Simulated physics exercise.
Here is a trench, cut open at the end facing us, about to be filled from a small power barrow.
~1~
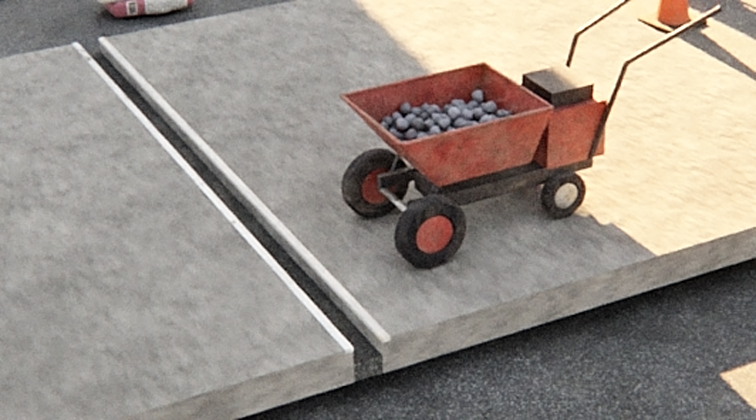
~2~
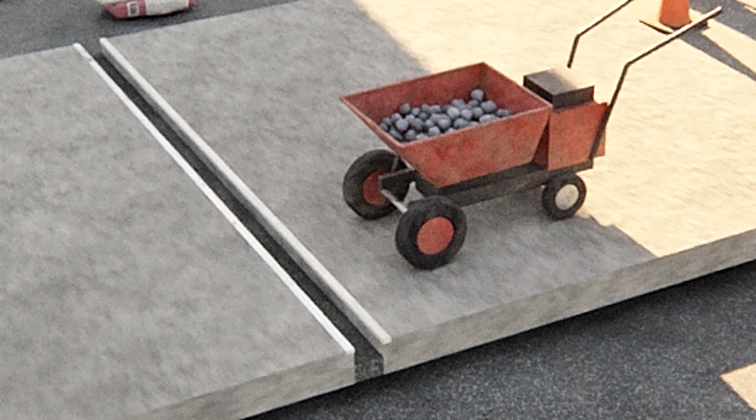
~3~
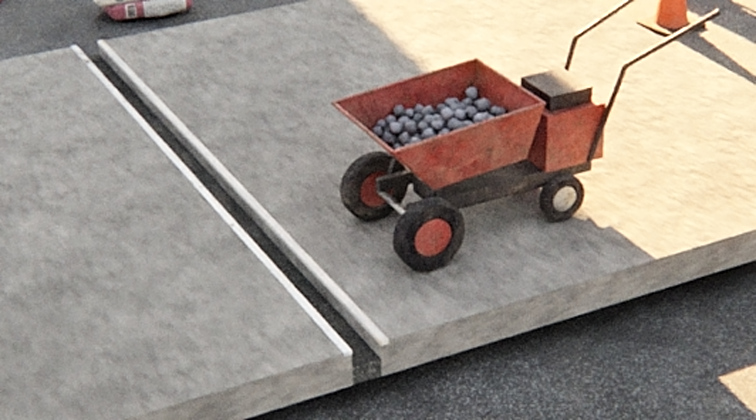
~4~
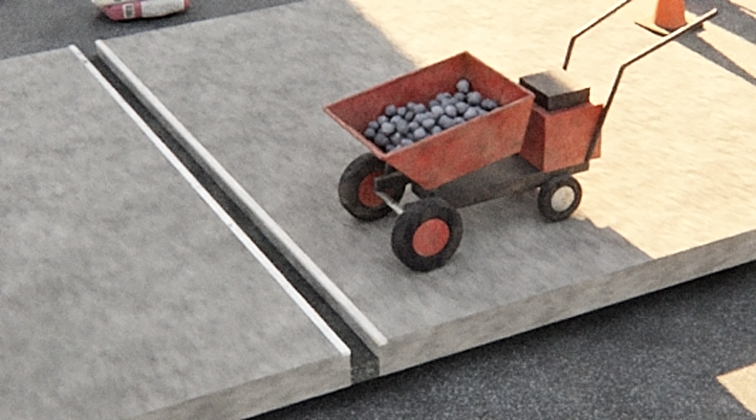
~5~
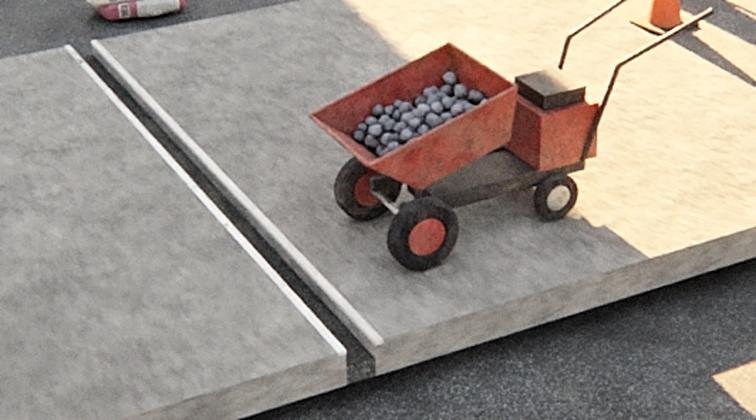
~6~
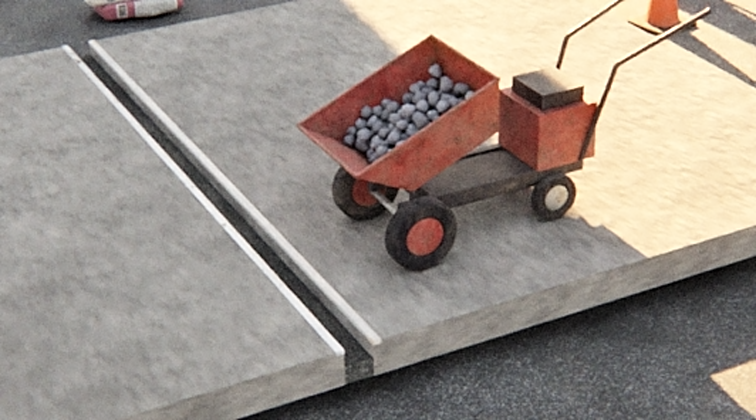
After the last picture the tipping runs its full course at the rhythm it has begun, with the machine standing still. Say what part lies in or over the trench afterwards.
The trench takes under half.
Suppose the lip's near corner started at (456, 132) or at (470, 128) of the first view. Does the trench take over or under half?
In turn: Not half; under half.
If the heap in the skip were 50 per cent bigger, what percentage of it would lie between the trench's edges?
Some 20 per cent.
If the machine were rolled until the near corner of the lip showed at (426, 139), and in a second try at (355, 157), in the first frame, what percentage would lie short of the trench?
About 10 and 0 per cent.
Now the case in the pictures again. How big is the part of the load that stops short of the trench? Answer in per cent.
Close to 0 per cent.
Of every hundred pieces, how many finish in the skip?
It comes to 20 per cent or so.
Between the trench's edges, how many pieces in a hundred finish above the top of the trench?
Close to 30 per cent.
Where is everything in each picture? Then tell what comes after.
Lip of the skip (402, 145), level; top of the load (460, 125), round cobbles; first edge of the trench (361, 311); far edge (325, 321), the trench under half as wide as the skip, and about half as deep as wide, in the first picture.
Lip of the skip (401, 147), tipped barely; top of the load (460, 125), in the second picture.
Lip of the skip (393, 153), tipped barely; top of the load (467, 127), in the third picture.
Lip of the skip (383, 158), tipped a little; top of the load (462, 109), in the fourth picture.
Lip of the skip (369, 166), tipped clearly; top of the load (463, 107), in the fifth picture.
Lip of the skip (357, 177), tipped clearly; top of the load (449, 102); first edge of the trench (352, 313); far edge (316, 324), in the sixth picture.
Just after the last frame, skip tipped steeply; every one in the skip.
A moment on, skip tipped right over; roughly two thirds in the skip; about a tenth in or heaped over the trench; roughly a quarter beyond it; just a few falling.
Further on, skip tipped right over; roughly a quarter in the skip; roughly a third in or heaped over the trench; roughly half beyond it.
When it is over, skip tipped right over; roughly a quarter in the skip; roughly a third in or heaped over the trench; roughly half beyond it.
